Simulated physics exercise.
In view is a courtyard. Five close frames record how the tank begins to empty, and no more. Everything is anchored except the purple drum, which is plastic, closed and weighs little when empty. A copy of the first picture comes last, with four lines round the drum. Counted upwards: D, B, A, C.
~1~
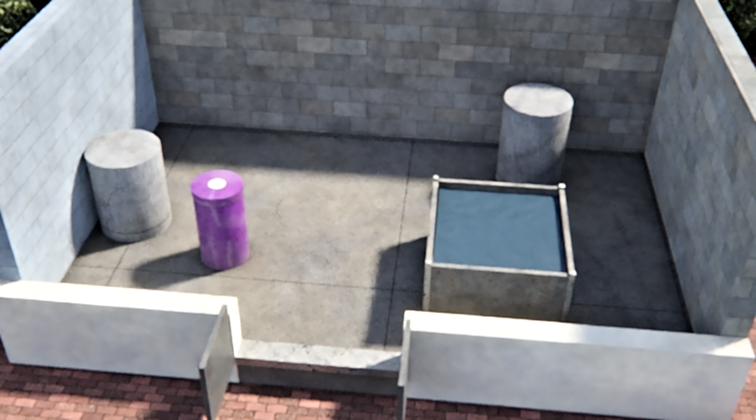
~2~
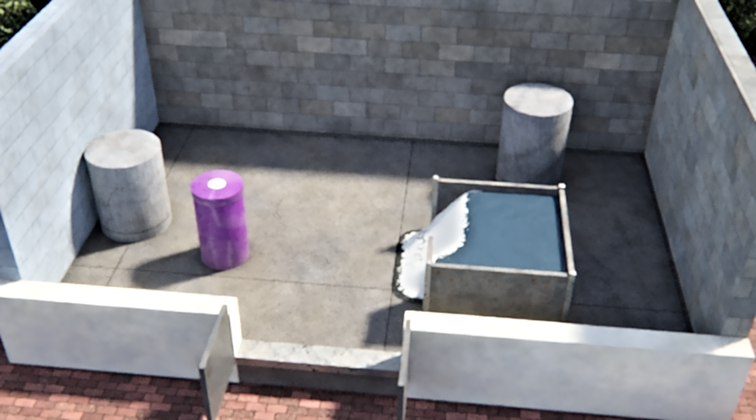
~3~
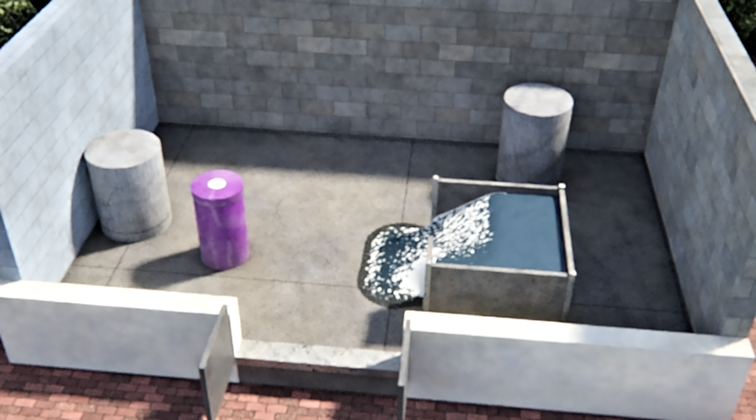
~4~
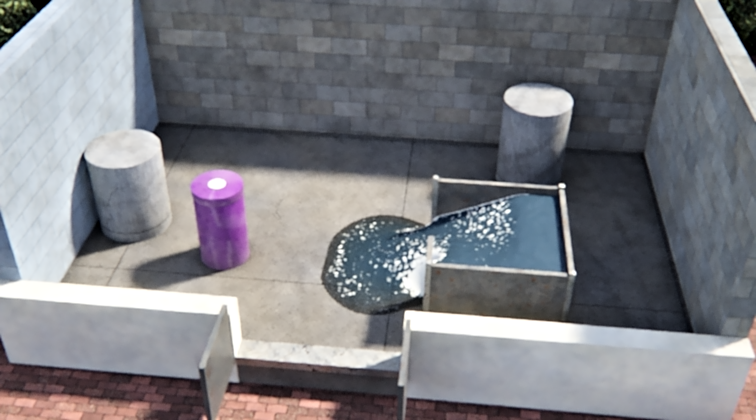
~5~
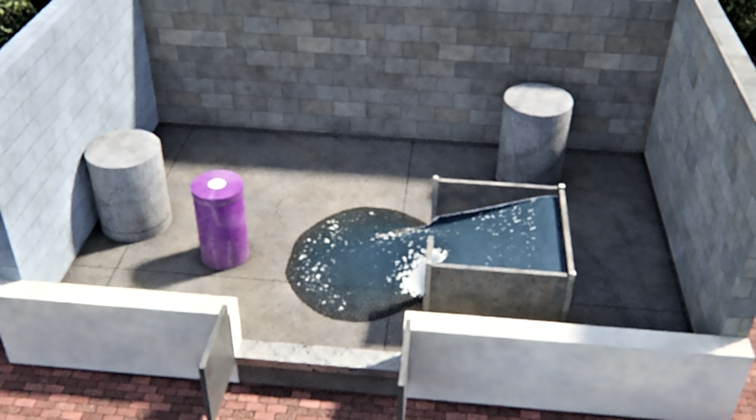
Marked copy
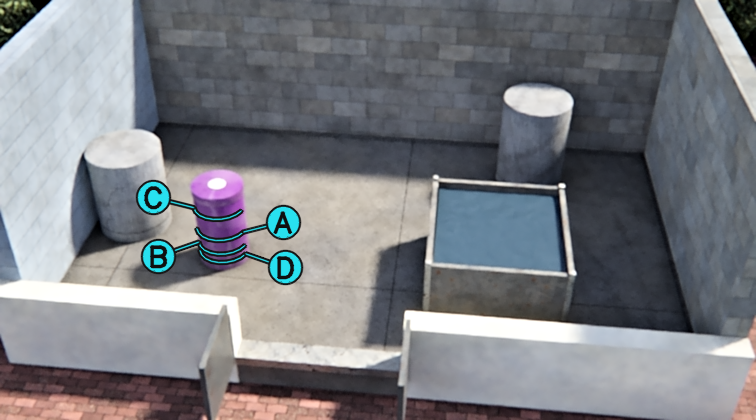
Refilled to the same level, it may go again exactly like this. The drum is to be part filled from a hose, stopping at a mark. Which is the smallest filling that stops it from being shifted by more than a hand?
Use level A.
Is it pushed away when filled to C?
No, not at all.
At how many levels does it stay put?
Two of them.
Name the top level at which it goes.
It is B.
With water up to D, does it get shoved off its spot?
Yes.
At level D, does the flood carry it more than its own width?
Yes, clearly.
On the marked copy, A at (215, 240); B at (217, 254); C at (213, 219); D at (218, 262); from the bottom up D, B, A, C.
Choosing A, it does not move.
Choosing B, it is pushed about its own width away.
Choosing C, it does not move.
Choosing D, it is pushed about twice its own width away.
